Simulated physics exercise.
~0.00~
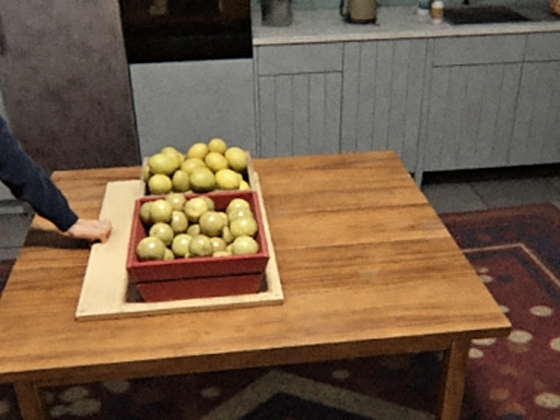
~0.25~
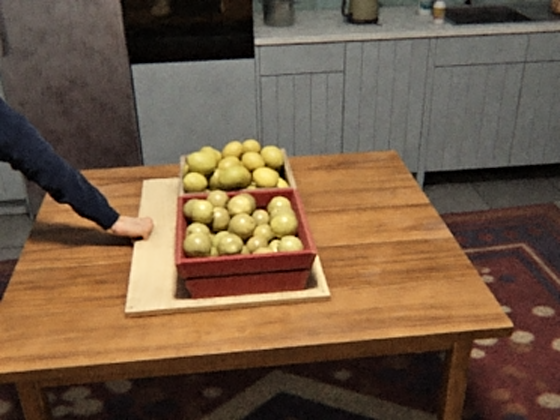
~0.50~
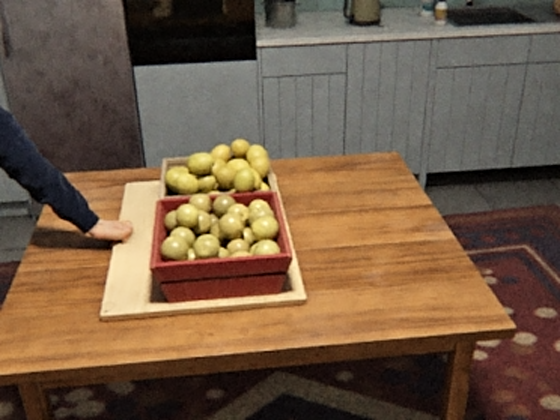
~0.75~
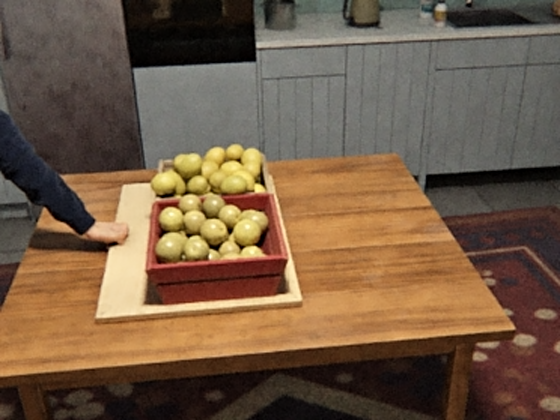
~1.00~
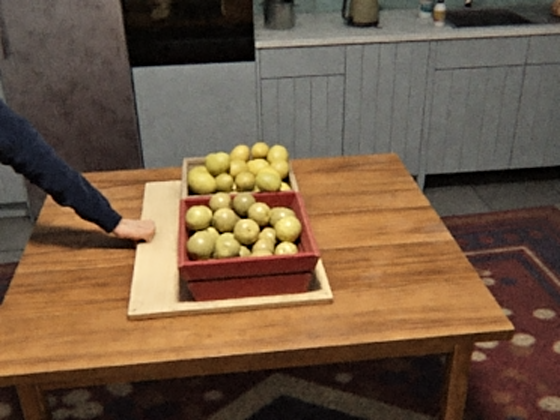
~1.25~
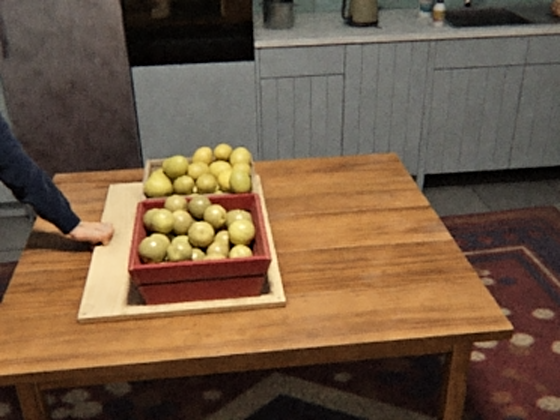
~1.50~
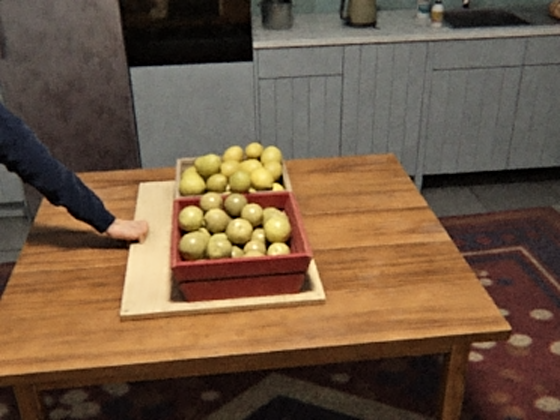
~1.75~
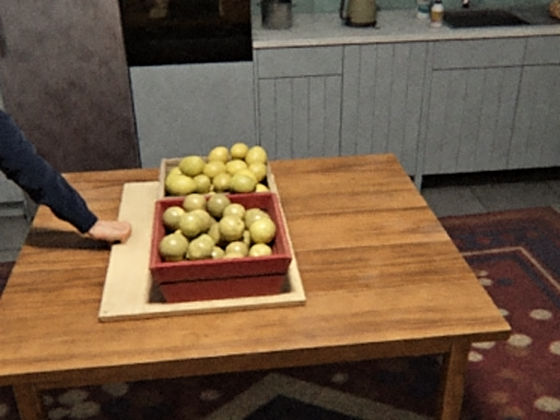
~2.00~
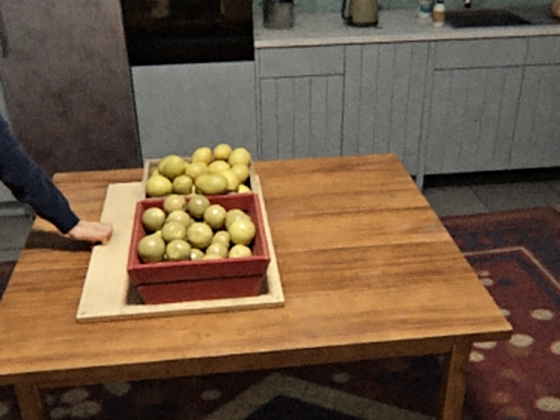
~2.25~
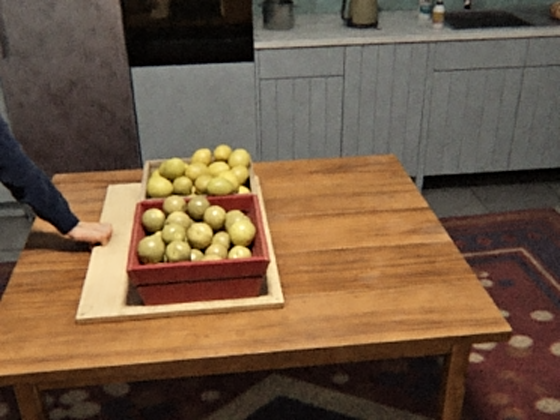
A hand slides a board holding two tubs of yellowish fruit right and left repeatedly, then stops.
